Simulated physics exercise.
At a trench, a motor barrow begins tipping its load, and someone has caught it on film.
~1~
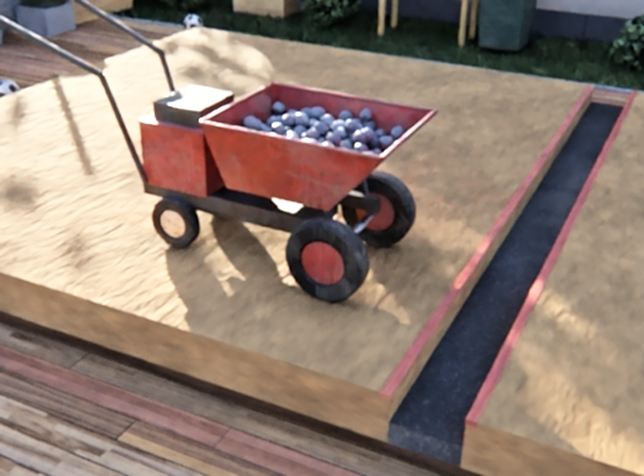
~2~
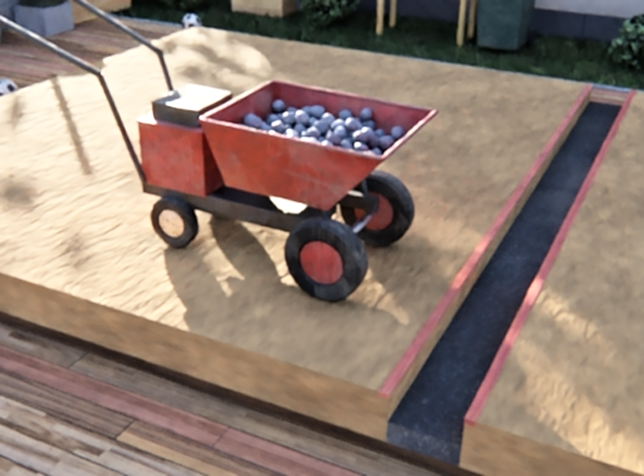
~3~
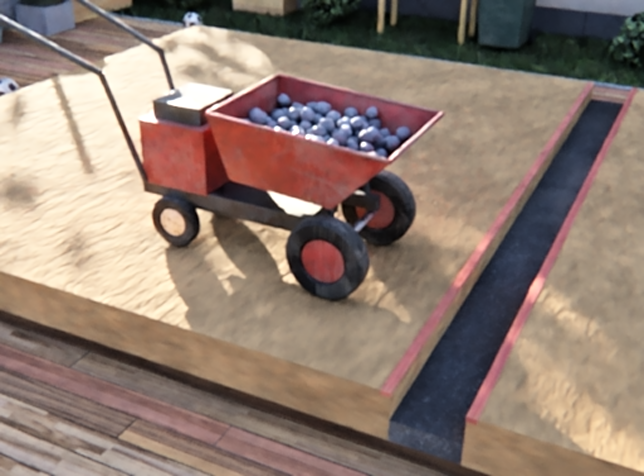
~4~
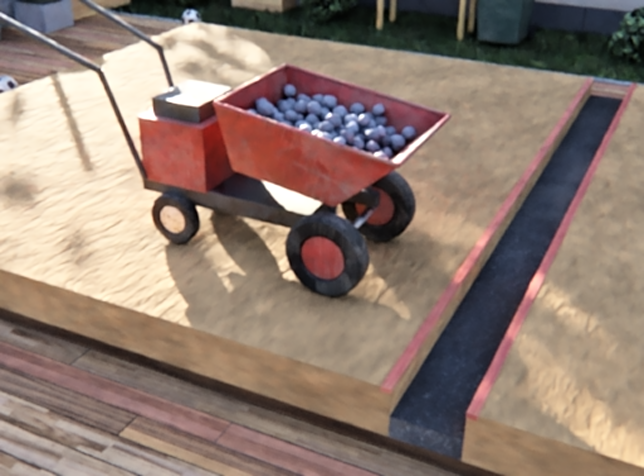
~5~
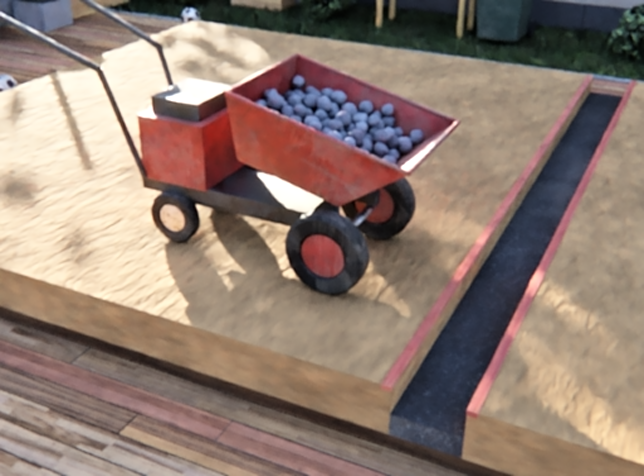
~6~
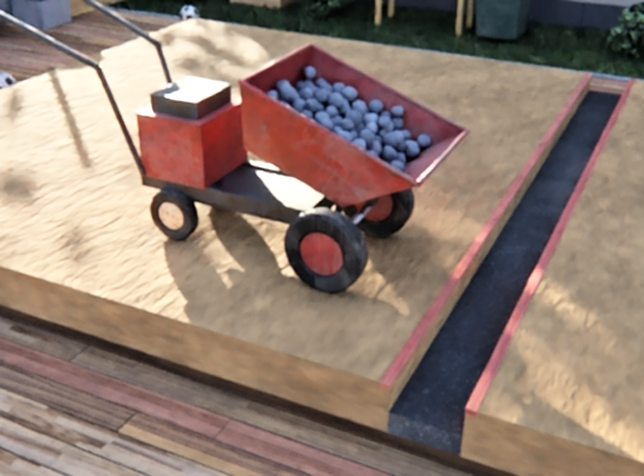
In this clip, a red motor barrow loaded with round grey cobbles stands on a sandy platform left of a dark, red-edged trench. Its skip starts level, then gradually tilts forward to the right, its back end rising.
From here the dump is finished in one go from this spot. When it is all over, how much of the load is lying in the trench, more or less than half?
By then the trench holds more than half of it.
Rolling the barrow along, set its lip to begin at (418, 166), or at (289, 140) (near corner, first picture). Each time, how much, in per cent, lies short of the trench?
Position 1: Near 0 %; position 2: Near 40 %.
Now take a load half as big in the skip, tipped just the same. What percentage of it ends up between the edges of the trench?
Estimate: Close to 90 %.
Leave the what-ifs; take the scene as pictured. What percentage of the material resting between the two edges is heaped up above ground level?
20 in a hundred.
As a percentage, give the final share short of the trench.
I'd say around 0 per cent of the load.
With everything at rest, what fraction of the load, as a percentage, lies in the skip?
I'd put it near 15 percent.
Soon, skip tipped steeply; all in the skip.
A while on, skip tipped right over; most in the skip; about a quarter in or heaped over the trench; a small part beyond it; a stray few falling.
Towards the end, skip tipped right over; about a quarter in the skip; about two thirds in or heaped over the trench; about a quarter beyond it.
Finally, skip tipped right over; about a quarter in the skip; about two thirds in or heaped over the trench; about a quarter beyond it.
